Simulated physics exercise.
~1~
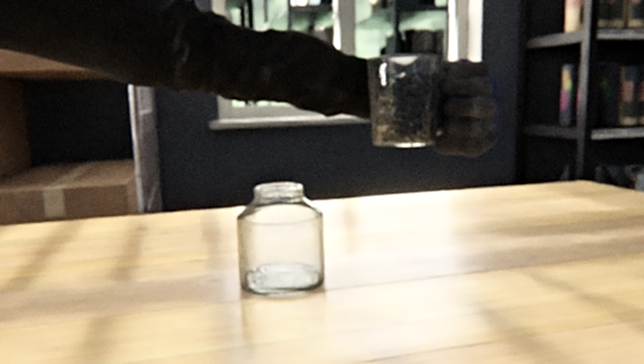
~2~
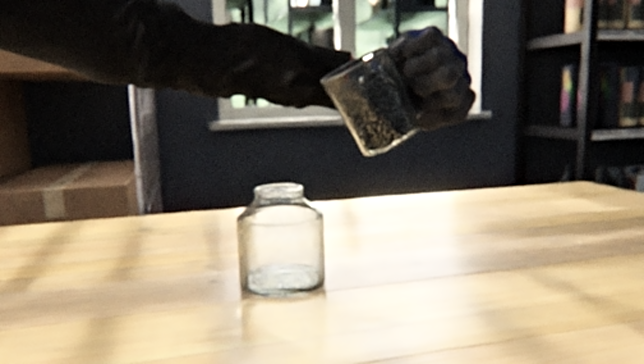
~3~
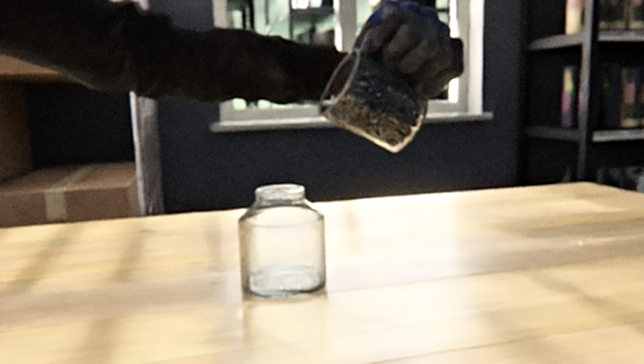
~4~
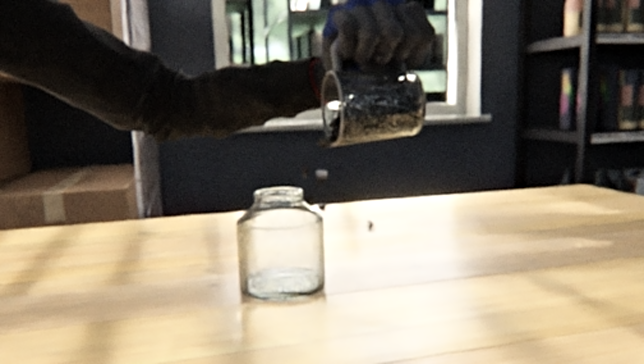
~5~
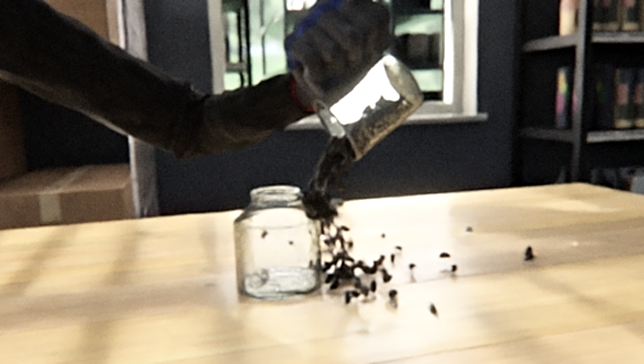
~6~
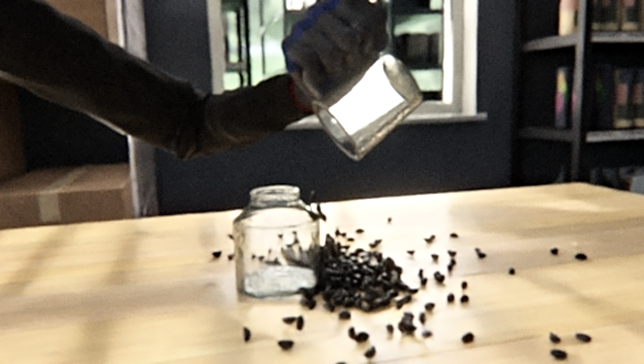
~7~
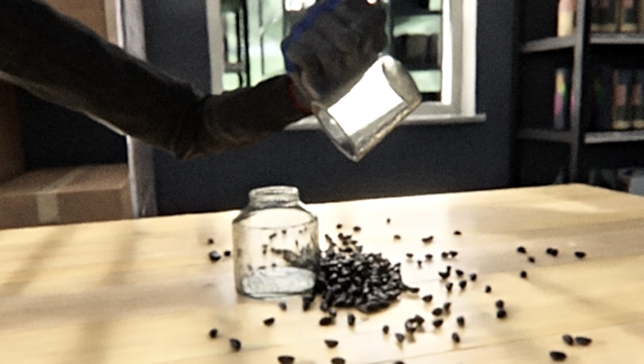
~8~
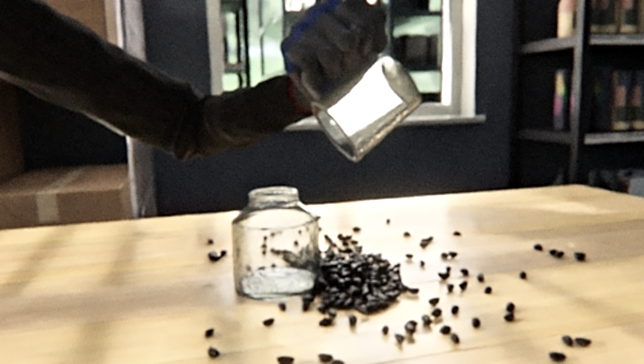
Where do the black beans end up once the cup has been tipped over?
Nearly all of them end up on the table, heaped beside the jar and scattered around it, while the jar and the cup are left practically empty.
